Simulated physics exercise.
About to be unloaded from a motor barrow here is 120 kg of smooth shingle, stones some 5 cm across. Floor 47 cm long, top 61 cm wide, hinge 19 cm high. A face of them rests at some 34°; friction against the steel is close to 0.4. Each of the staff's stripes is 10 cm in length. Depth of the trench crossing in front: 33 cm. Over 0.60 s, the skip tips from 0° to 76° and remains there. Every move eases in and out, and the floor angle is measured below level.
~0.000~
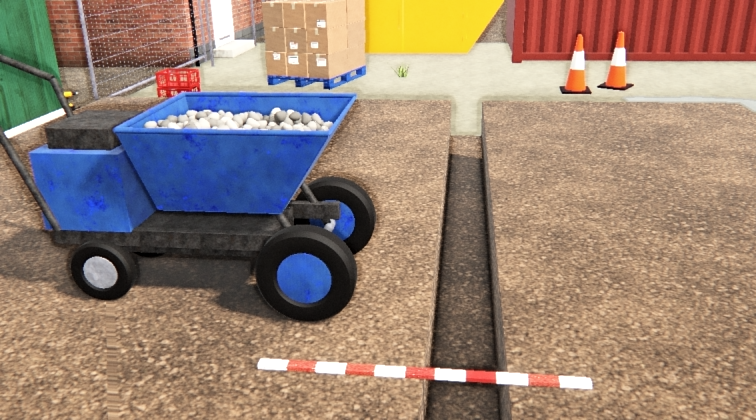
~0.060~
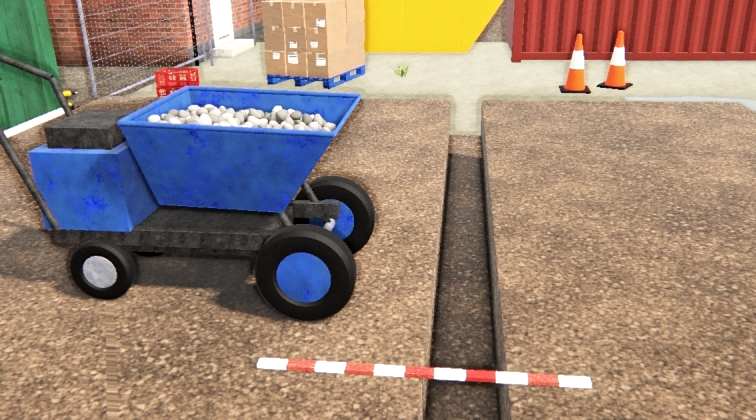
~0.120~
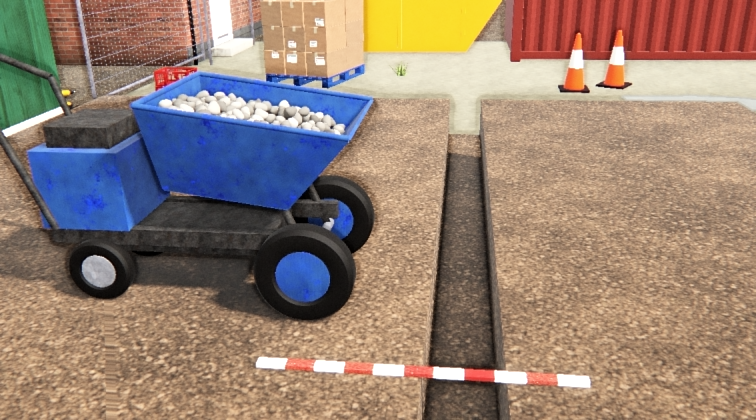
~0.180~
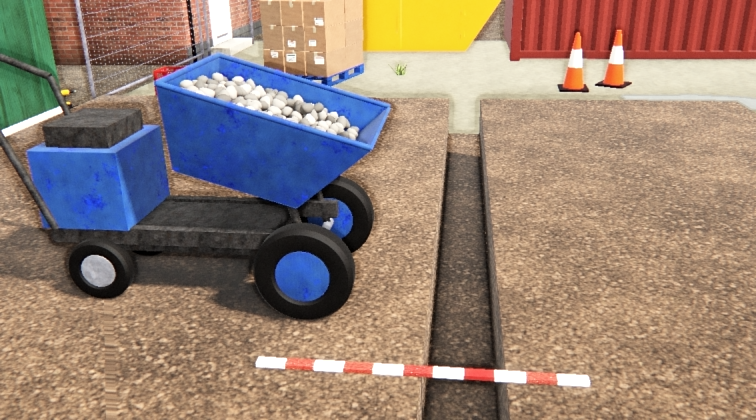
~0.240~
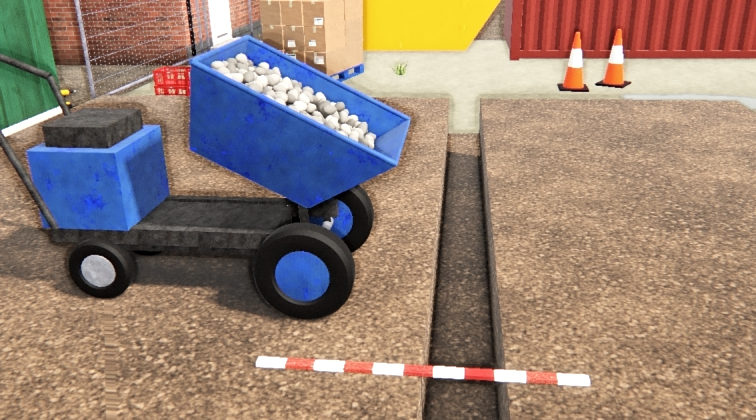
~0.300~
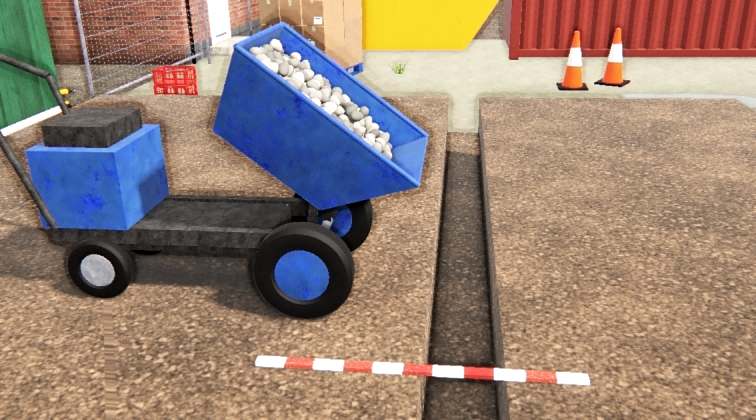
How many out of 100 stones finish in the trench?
About 25 of them.
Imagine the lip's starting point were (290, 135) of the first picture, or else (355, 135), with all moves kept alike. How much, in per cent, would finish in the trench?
50 % and 10 %.
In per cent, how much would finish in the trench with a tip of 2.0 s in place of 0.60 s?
In that case some 50 per cent.
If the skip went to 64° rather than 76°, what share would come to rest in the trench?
Roughly 35% would end there.
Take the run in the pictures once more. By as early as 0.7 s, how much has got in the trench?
10 per cent, give or take.
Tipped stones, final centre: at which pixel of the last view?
The resting stones are centred at roughly (571, 286).
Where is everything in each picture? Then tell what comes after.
The first picture shows lip at (328, 134), floor tilted 0°, highest stones at (231, 118).
The second picture shows lip at (334, 135), floor tilted 2°, highest stones at (219, 115); the stones move at 0.5 m/s on average.
The third picture shows lip at (349, 139), floor tilted 8°, highest stones at (207, 101); the stones move at 1.0 m/s on average.
The fourth picture shows lip at (371, 149), floor tilted 16°, highest stones at (226, 85); the stones move at 1.4 m/s on average.
The fifth picture shows lip at (396, 165), floor tilted 27°, highest stones at (241, 68); the stones move at 1.7 m/s on average.
The sixth picture shows lip at (418, 186), floor tilted 38°, highest stones at (271, 55); the stones move at 1.8 m/s on average.
After 0.4 s the floor is at 64°; 100 % in the skip; the foremost stones are at (438, 201).
After 0.7 s the floor is at 76°; 55 % in the skip, 10 % in the trench, 35 % past the trench; the foremost stones are at (567, 286).
After 1.0 s the floor is at 76°; 7 % in the skip, 18 % in the trench, 75 % past the trench; the foremost stones are past the picture's edge.
After 3.0 s the floor is at 76°; 0 % in the skip, 25 % in the trench, 75 % past the trench; the foremost stones are past the picture's edge.
